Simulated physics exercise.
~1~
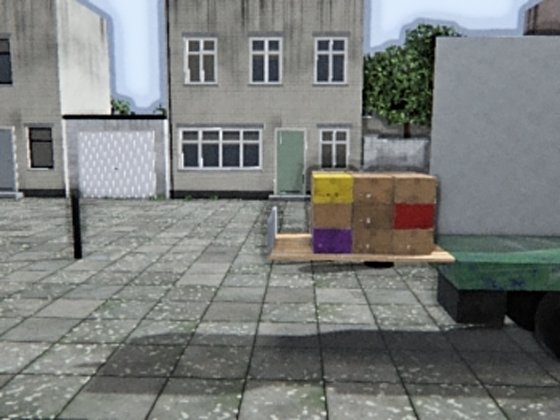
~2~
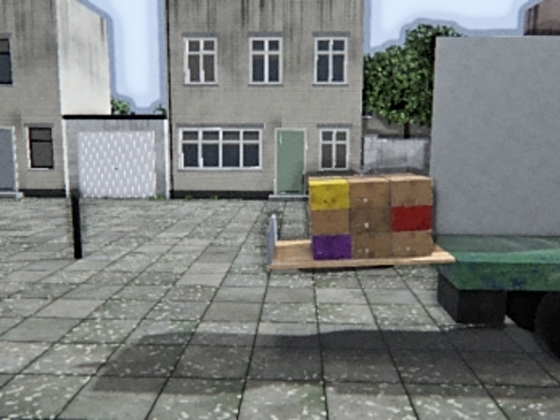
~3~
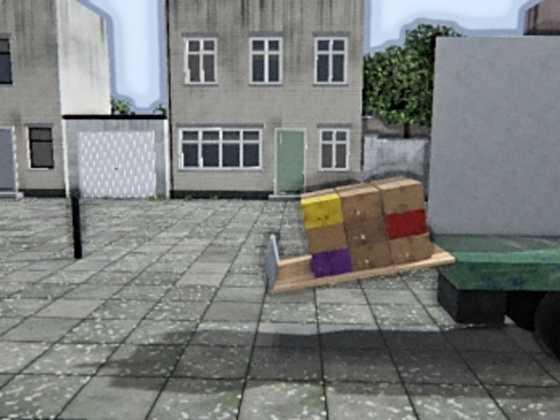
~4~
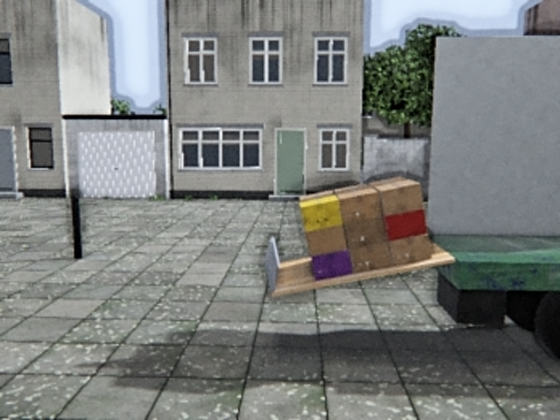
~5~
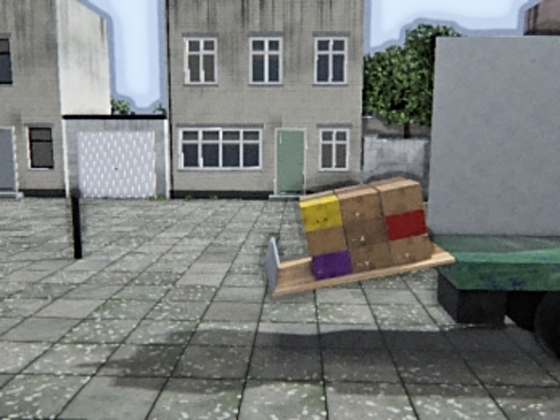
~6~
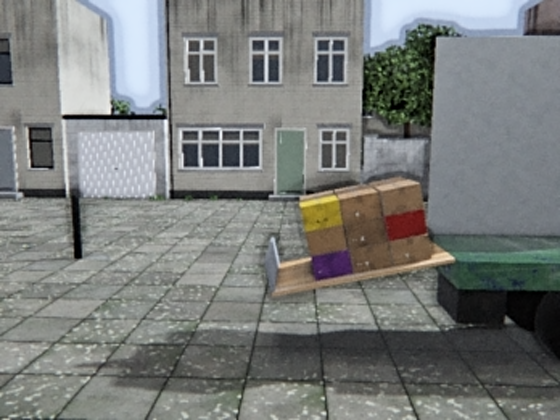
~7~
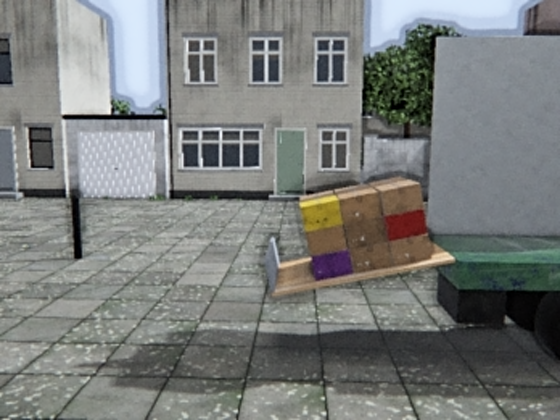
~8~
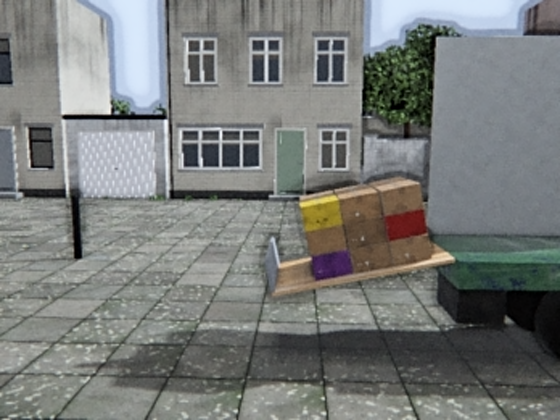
In a paved yard, a lorry's loaded tail lift tilts down leftward, its cartons staying aboard.
